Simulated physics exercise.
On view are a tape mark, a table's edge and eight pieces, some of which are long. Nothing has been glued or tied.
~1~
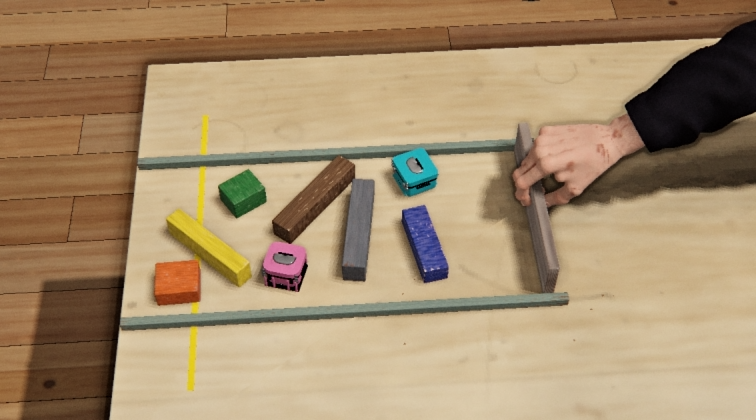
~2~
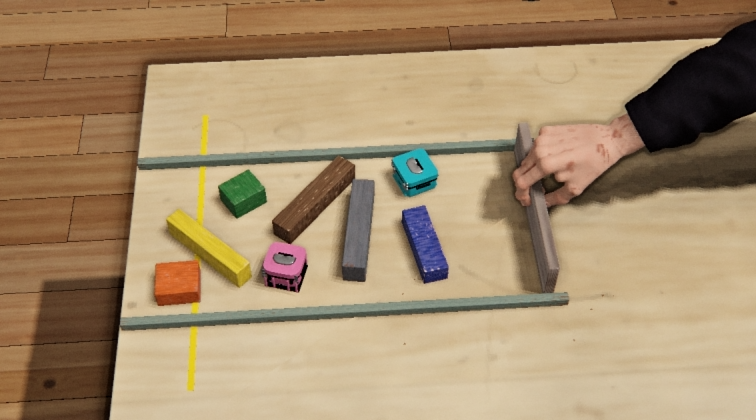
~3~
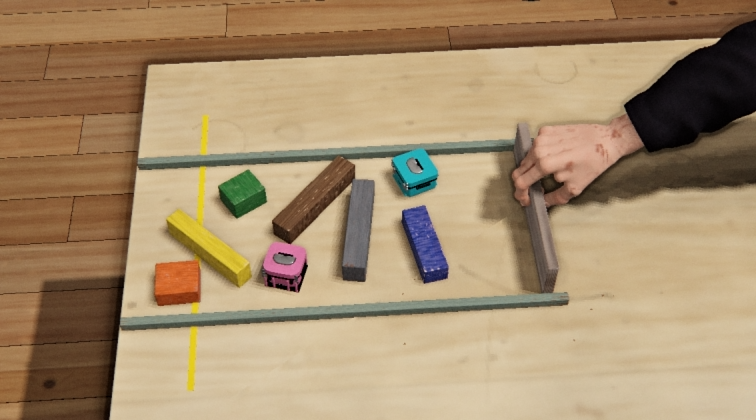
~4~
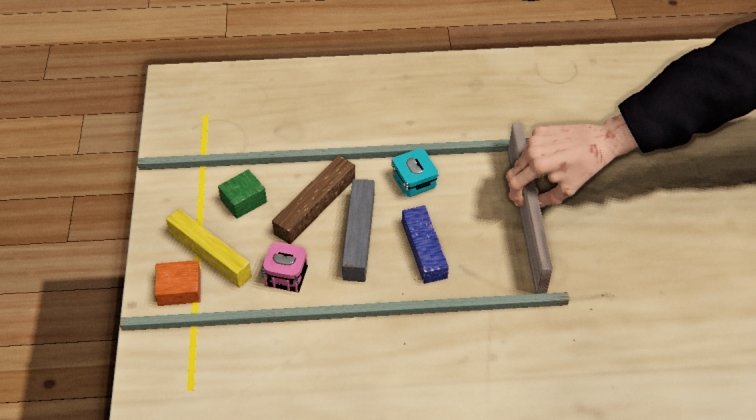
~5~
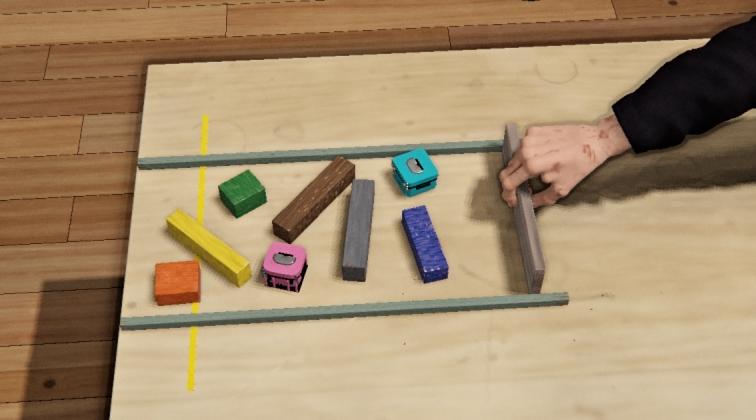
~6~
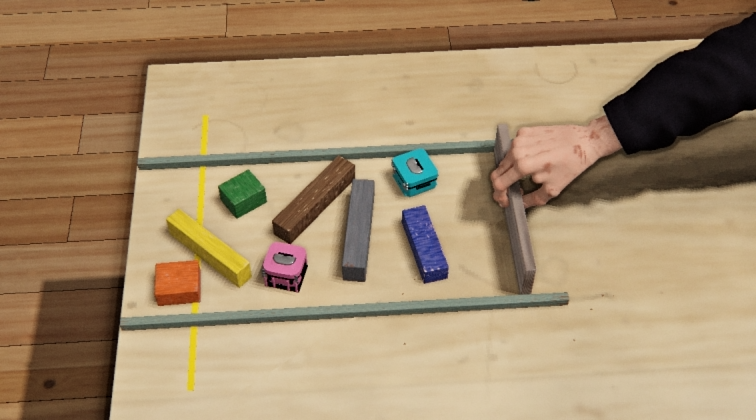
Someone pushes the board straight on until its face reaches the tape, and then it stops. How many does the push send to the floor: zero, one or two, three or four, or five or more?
The table loses three or four pieces.
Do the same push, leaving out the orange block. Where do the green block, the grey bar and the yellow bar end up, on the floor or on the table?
I'd say the green block ends up down, the grey bar stays where it is, and the yellow bar ends up down.
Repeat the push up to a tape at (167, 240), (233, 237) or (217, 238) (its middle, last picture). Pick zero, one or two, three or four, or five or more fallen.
Counts for the three tries are at least five, one or two and either one or two.
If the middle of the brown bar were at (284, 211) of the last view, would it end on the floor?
From that start it hangs on.
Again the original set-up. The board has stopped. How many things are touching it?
2 of them.
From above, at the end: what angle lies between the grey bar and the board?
The angle is about 0 degrees.
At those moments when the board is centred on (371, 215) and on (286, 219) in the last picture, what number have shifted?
The first number is 4, the next one 8.
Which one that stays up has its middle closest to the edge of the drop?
That is the pink case.
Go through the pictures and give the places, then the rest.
The first picture shows orange block (178, 283); yellow bar (209, 248); green block (243, 194); board (535, 206); tape (199, 238).
The second picture shows yellow bar (209, 248); board (535, 206).
The third picture shows green block (243, 194); brown bar (315, 199).
The fourth picture shows orange block (178, 283); pink case (286, 267).
The fifth picture shows yellow bar (209, 248); turquoise case (415, 174).
The sixth picture shows orange block (178, 283); yellow bar (209, 248); green block (243, 194); board (513, 207); tape (199, 238).
Early on, none off yet; orange block at rest near (178, 283); yellow bar at rest near (209, 248); green block at rest near (243, 194).
Finally, the number that fall off is three or four; lost, green block, yellow bar and orange block.
